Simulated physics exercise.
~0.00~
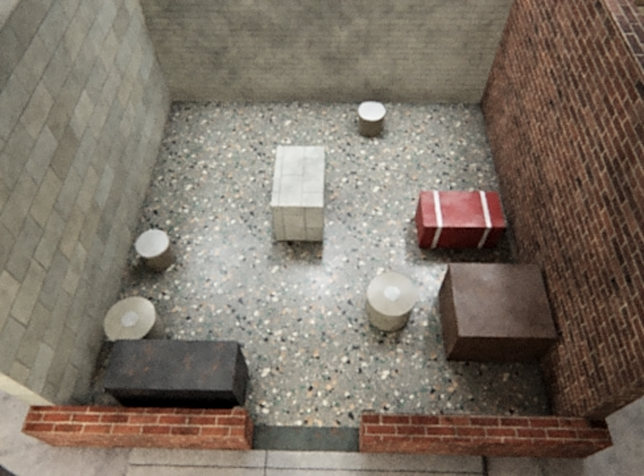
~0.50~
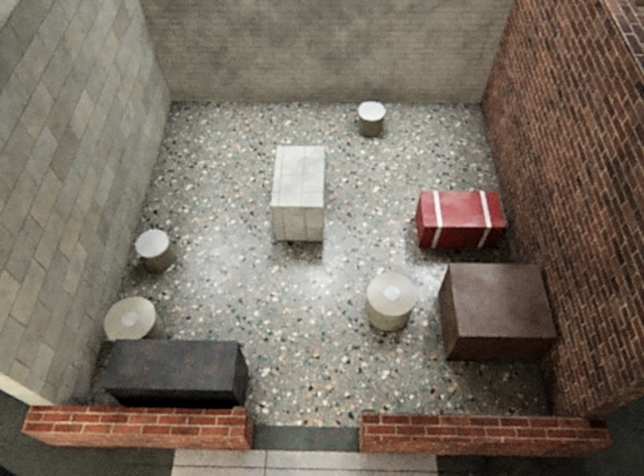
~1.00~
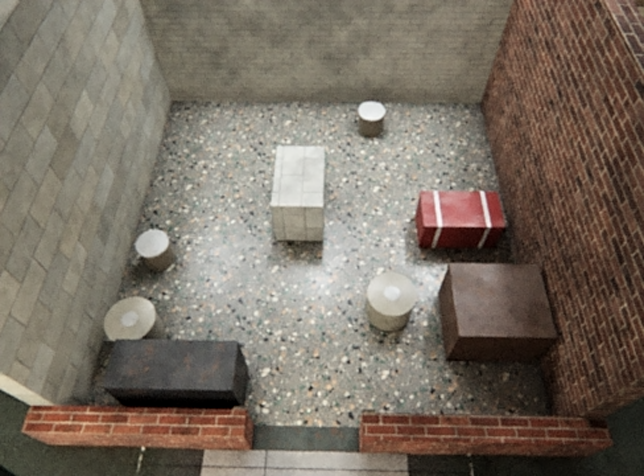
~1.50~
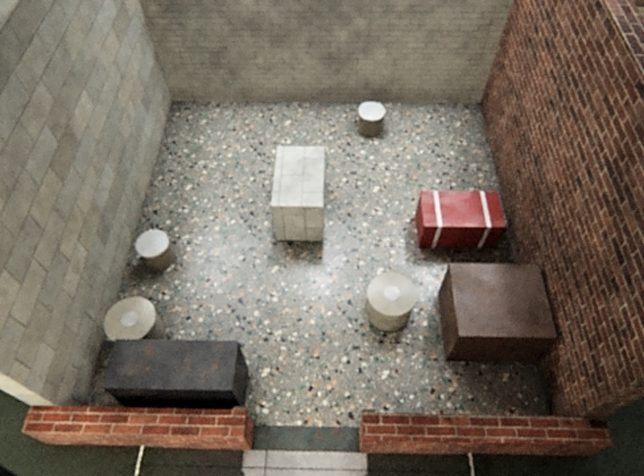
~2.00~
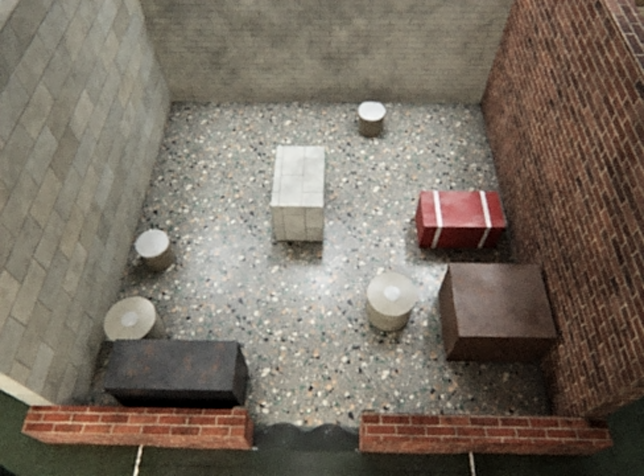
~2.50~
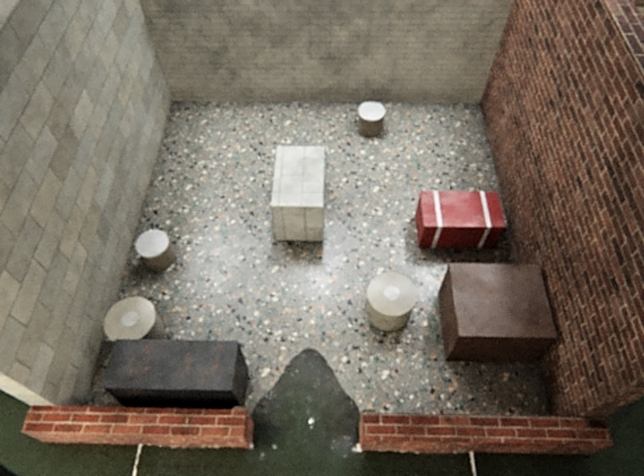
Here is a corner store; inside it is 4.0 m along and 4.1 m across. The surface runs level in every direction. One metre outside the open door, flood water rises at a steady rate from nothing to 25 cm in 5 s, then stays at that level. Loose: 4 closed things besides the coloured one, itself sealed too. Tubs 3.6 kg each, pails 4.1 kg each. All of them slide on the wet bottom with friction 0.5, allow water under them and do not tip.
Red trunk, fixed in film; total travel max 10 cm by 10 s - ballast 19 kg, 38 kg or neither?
It will take the heavier choice to stop it.
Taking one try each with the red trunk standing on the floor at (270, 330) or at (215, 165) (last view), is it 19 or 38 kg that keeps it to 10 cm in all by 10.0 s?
Taking the two spots in turn, neither keeps it, then only the heavier keeps it.
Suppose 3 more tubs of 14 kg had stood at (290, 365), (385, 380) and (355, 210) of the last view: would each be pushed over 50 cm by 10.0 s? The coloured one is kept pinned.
First: Beyond the limit; second: Inside the limit; third: Beyond the limit.
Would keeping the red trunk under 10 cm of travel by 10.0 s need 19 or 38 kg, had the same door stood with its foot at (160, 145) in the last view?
So neither mass does it.
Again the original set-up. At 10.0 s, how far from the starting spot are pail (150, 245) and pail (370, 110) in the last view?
They've ended up 10 cm and 50 cm away, in that order.
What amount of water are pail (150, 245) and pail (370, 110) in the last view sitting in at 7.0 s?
Some 3 cm at the first, some 4 cm at the second.
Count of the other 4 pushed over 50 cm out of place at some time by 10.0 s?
Answer: 2.
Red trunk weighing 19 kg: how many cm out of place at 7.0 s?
Shift: Roughly 20 cm.
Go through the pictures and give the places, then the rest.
The first frame shows the red trunk at (462, 209), on the bottom; water covers 0.0 m2; 0 of 5 have shifted.
The second frame shows the red trunk at (462, 209), on the bottom; water covers 0.0 m2; 0 of 5 have shifted.
The third frame shows the red trunk at (462, 209) rests on the ground; 0.0 m2 under water; 0 of 5 have shifted.
The fourth frame shows the red trunk at (462, 209), on the bottom; 0.0 m2 under water; 0 of 5 have shifted.
The fifth frame shows the red trunk at (462, 209) rests on the ground; 0.0 m2 under water; 0 of 5 have shifted.
The sixth frame shows the red trunk at (462, 209), on the bottom; water covers 0.4 m2; 0 of 5 have shifted.
After 3.5 s the red trunk would be 0 cm from its start with 19 kg and 0 cm from its start with 38 kg; 0 cm of water round it then.
After 4.5 s the red trunk would be 0 cm from its start with 19 kg and 0 cm from its start with 38 kg; 0 cm of water round it then.
After 7.0 s the red trunk would be 22 cm from its start with 19 kg and 0 cm from its start with 38 kg; 5 cm of water round it then.
After 10.0 s the red trunk would be 63 cm from its start with 19 kg and 0 cm from its start with 38 kg; 9 cm of water round it then.
